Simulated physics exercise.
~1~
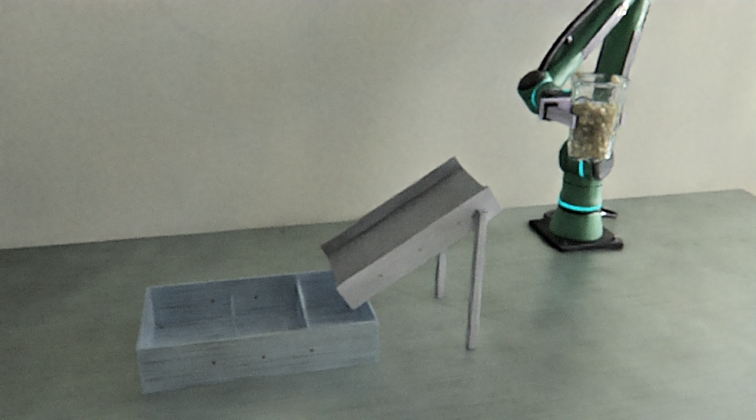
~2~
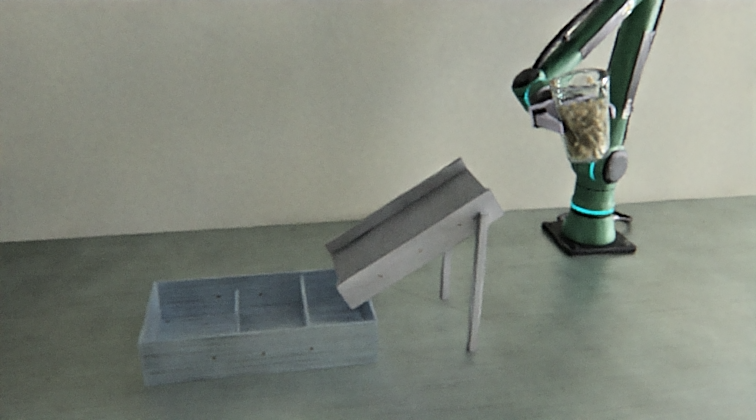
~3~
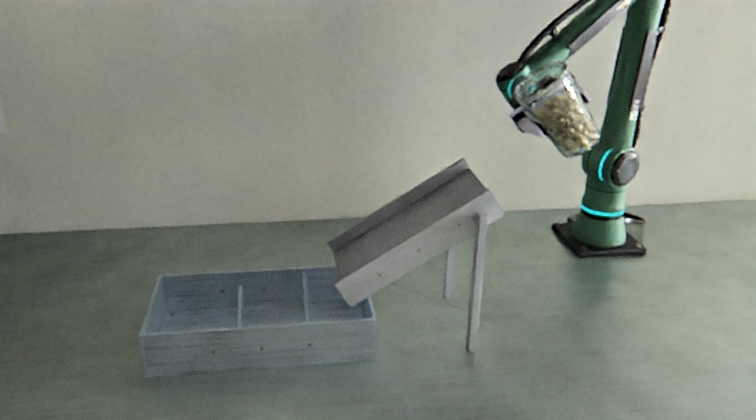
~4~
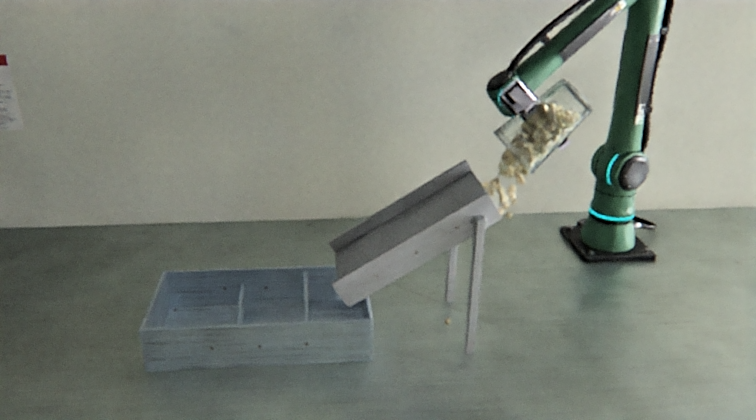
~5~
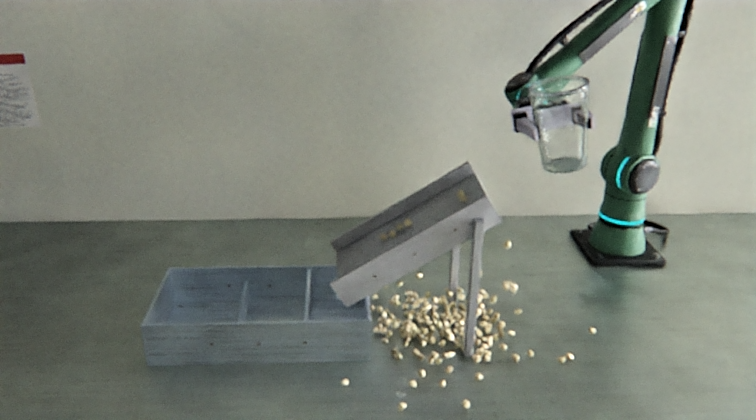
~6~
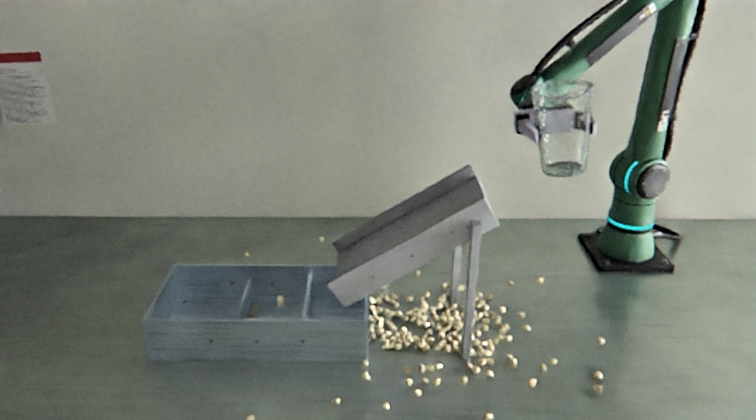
A green robot arm tips beans from a clear tumbler; most scatter beneath the sloping chute.
